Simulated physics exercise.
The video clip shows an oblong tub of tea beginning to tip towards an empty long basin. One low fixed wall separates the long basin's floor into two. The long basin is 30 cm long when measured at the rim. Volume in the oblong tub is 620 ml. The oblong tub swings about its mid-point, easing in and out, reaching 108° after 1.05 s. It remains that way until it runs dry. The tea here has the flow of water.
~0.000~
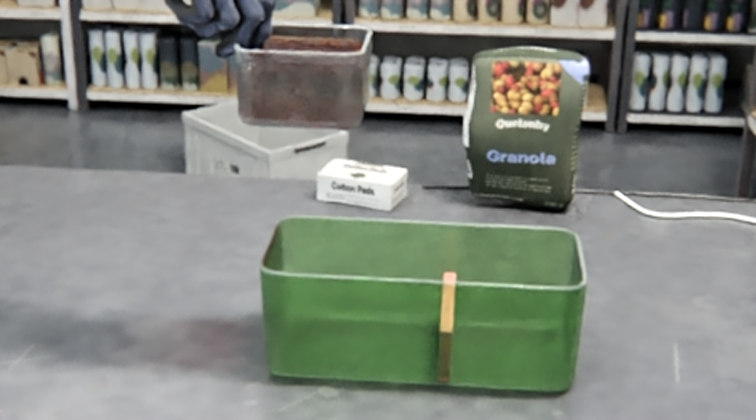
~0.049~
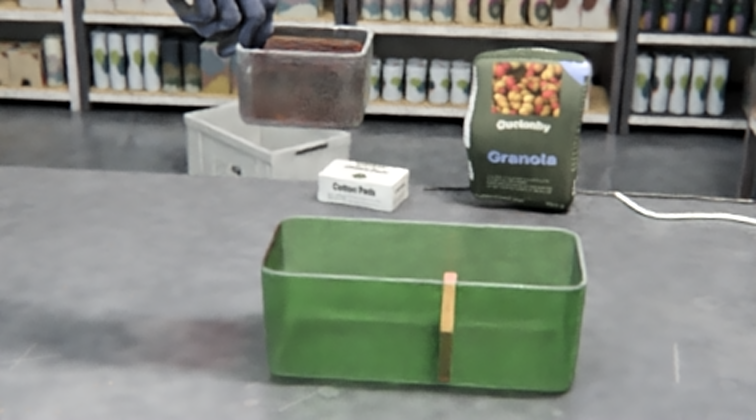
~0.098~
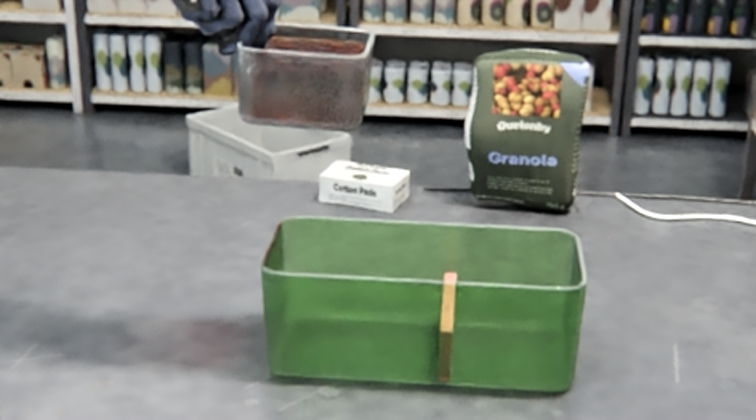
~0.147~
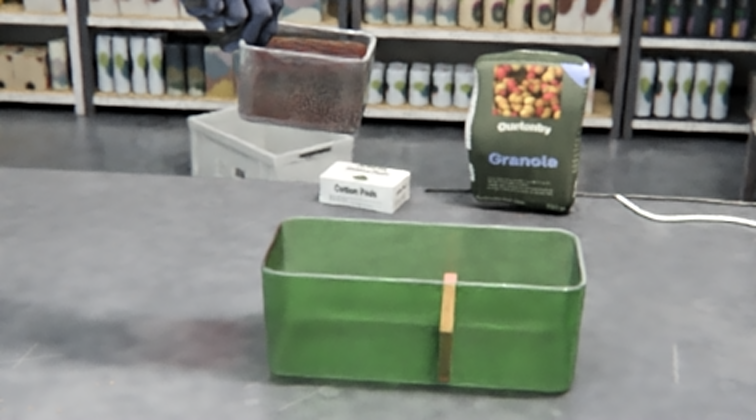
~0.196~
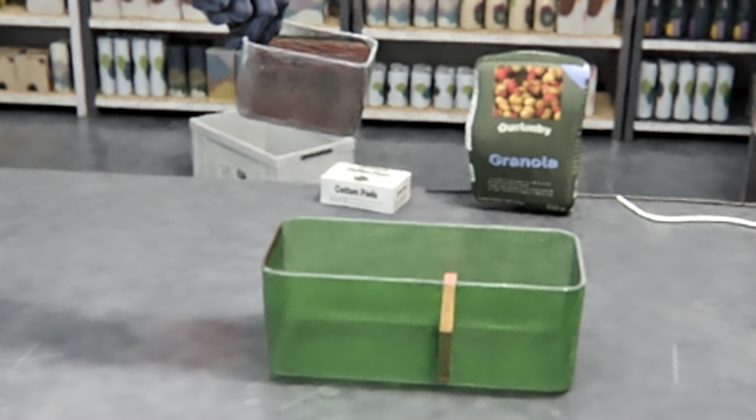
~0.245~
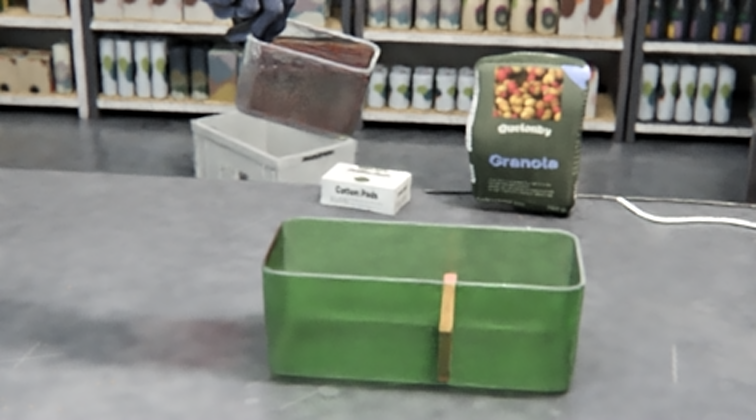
At first, a dark-gloved hand holds a clear oblong tub of dark reddish-brown tea nearly level, up and to the left of an empty green long basin on a grey table. Then the tub slowly tilts, its right side dipping modestly, while the basin, granola bag and cotton pads box stay still.
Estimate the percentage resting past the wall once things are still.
I would say roughly 48 percent.
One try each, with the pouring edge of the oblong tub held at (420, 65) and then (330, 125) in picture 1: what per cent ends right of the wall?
Respectively 75 and 5 %.
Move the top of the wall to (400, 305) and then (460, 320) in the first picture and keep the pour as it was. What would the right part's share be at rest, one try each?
Try 1: 80 %; try 2: 30 %.
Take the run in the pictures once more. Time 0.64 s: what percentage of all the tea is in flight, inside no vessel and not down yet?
Roughly 38 percent.
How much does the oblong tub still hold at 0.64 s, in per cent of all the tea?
Still held: Roughly 50 % of the total.
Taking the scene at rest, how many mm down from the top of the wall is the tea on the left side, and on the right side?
Left about 42 mm, while the right is about 36 mm.
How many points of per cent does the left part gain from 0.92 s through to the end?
Close to 18% of the whole.
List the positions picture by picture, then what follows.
The first picture shows tilt 0°; pouring edge (367, 43); surface from (247, 46) to (366, 51); the long basin's rim runs from (270, 244) to (582, 260); the wall's top is at (448, 302).
The second picture shows tilt 1°; pouring edge (368, 44); surface from (249, 47) to (367, 52).
The third picture shows tilt 2°; pouring edge (369, 46); surface from (250, 47) to (367, 53).
The fourth picture shows tilt 5°; pouring edge (371, 50); surface from (251, 48) to (369, 55).
The fifth picture shows tilt 9°; pouring edge (372, 55); surface from (253, 49) to (371, 56).
The sixth picture shows tilt 14°; pouring edge (374, 61); surface from (254, 50) to (373, 56).
By 0.64 s the tilt is 72° and 49 per cent is still to pour, 7 is left of the wall and 6 right of it.
By 0.92 s the tilt is 104° and 8 per cent is still to pour, 33 is left of the wall and 48 right of it.
By 1.22 s the tilt is 108° and 0 per cent is still to pour, 49 is left of the wall and 48 right of it.
By 1.55 s the tilt is 108° and 0 per cent is still to pour, 50 is left of the wall and 48 right of it.
At rest 50 per cent lies left of the wall, 48 right of it and 2 outside.
